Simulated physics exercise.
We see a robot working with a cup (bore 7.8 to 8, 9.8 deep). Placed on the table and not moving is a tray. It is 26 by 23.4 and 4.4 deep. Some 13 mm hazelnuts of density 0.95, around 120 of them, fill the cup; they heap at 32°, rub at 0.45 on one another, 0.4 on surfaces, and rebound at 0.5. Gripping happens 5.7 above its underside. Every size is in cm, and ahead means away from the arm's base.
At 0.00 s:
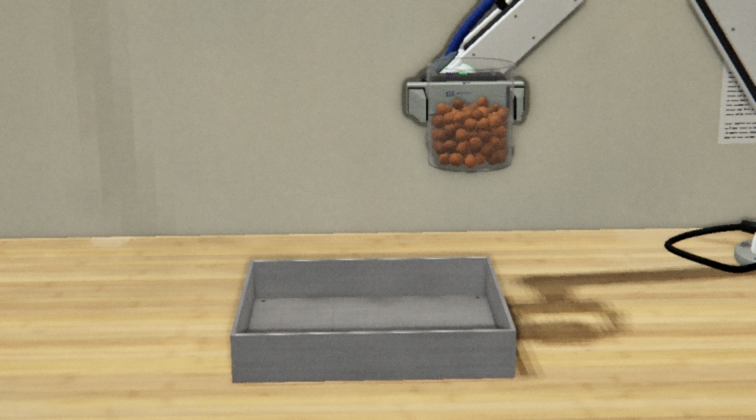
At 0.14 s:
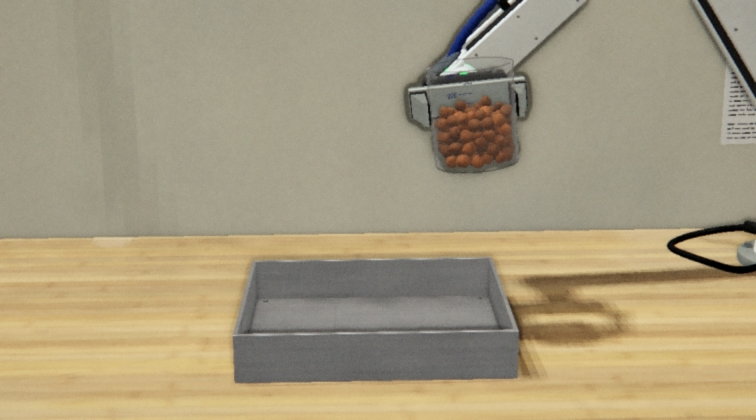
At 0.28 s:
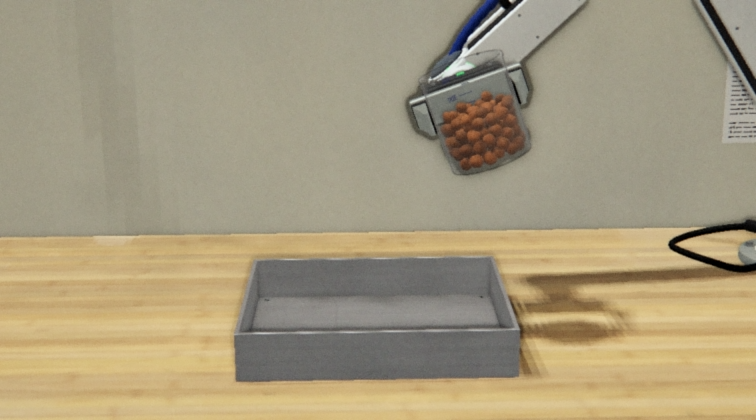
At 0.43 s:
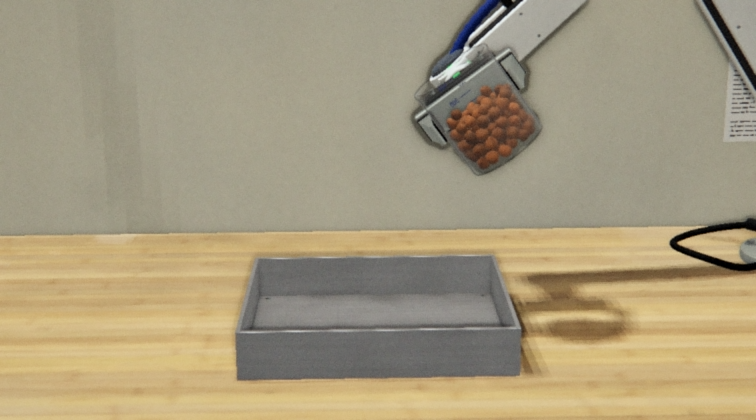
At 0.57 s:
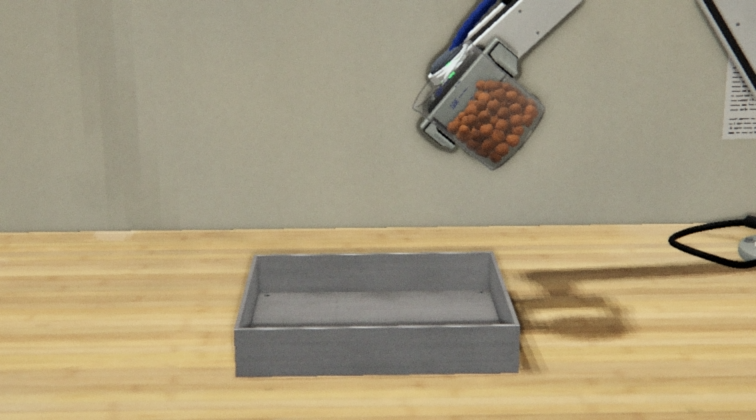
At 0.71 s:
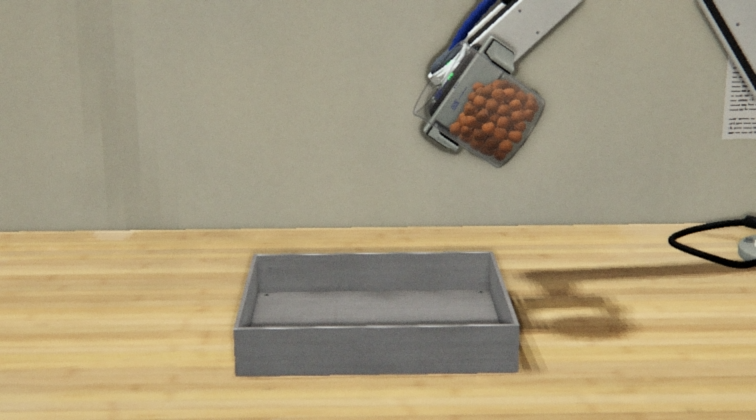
A robot arm steadily tilts a clear cup of reddish-brown balls above a gray tray.
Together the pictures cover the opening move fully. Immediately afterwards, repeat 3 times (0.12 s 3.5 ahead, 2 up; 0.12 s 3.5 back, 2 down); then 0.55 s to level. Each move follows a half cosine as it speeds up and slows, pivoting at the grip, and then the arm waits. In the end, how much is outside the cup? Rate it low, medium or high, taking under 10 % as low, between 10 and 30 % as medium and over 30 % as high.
Rating: Medium.
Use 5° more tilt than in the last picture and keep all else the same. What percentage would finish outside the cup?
Then something close to 25 in a hundred.
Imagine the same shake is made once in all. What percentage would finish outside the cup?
About 5 per cent in that case.
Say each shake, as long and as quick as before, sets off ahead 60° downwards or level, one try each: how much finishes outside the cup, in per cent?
You'd get some 0 per cent with the first setting and some 5 per cent with the second.
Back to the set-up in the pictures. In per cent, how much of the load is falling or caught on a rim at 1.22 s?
My guess is some 8 in a hundred.
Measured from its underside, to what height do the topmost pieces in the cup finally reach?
I'd put it at close to 8.0 centimetres.
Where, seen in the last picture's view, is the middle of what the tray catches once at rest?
Around (380, 319) in the last view.
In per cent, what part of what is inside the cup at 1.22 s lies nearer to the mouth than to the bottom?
Around 35 percent.
By 1.22 s, tilted 55° forward, highest piece 25 above the table; 102 in the cup, 5 in the tray, 9 in flight or on a rim.
By 1.73 s, tilted 24° forward, highest piece 25 above the table; 99 in the cup, 17 in the tray.
By 2.18 s, level, highest piece 26 above the table; 99 in the cup, 17 in the tray.
By 3.23 s, level, highest piece 26 above the table; 99 in the cup, 17 in the tray.
Final count, 99 in the cup, 17 in the tray. That is 15 % outside the cup.
